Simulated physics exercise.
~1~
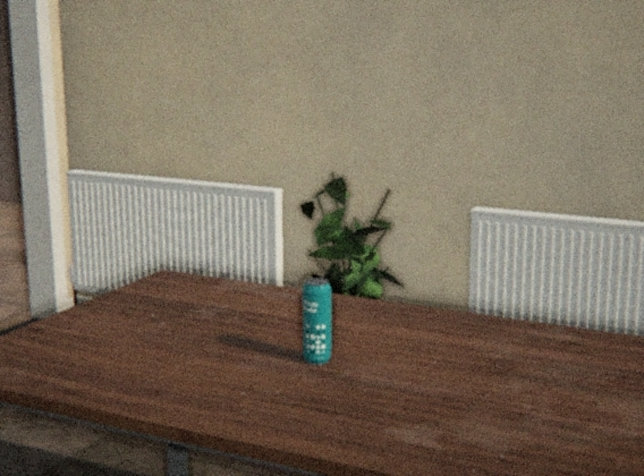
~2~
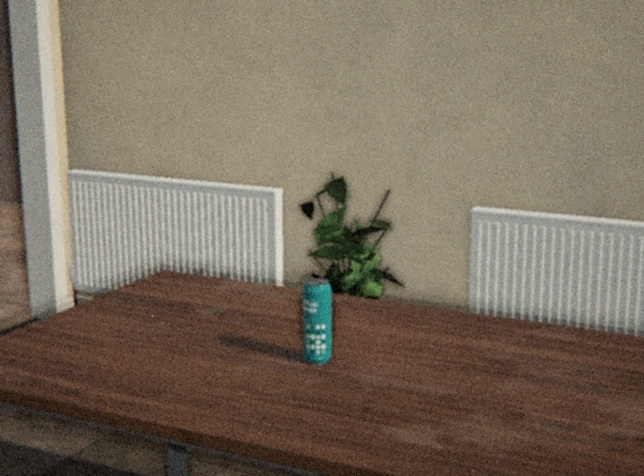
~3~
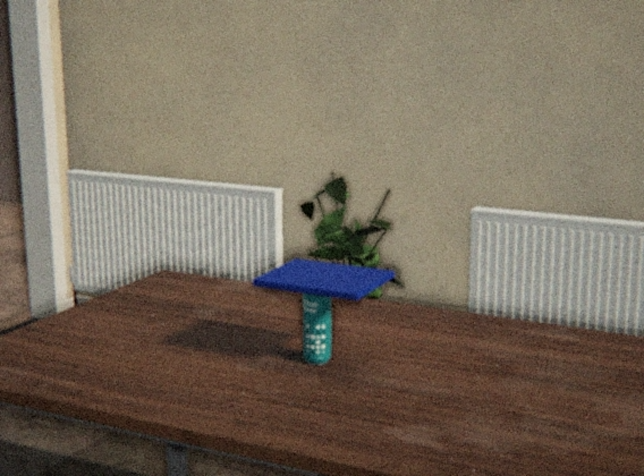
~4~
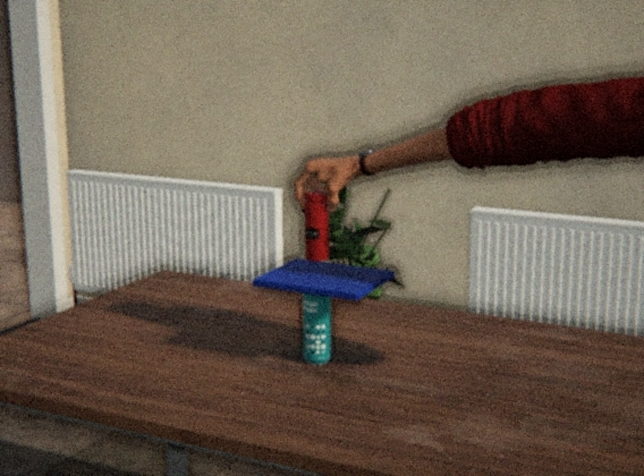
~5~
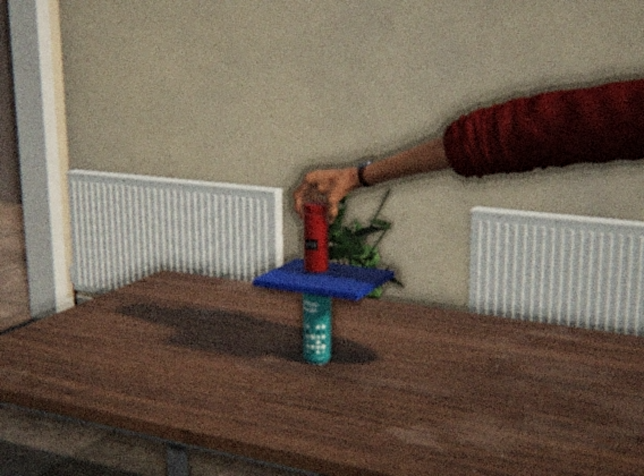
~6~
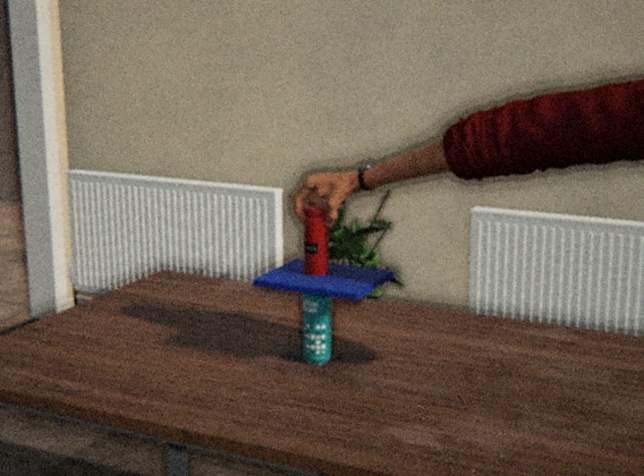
A hand lowers a red shaker onto a blue lid on top of a teal can.
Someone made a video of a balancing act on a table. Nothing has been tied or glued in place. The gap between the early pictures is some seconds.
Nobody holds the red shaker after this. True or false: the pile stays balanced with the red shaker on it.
True.
Then, 0.80 s on from there, things are still on the move.
Then, 1.70 s on from there, no change.
In the end, all 3 unmoved. At the end, from the last picture's camera, red shaker near (316, 241). The stack stays up.
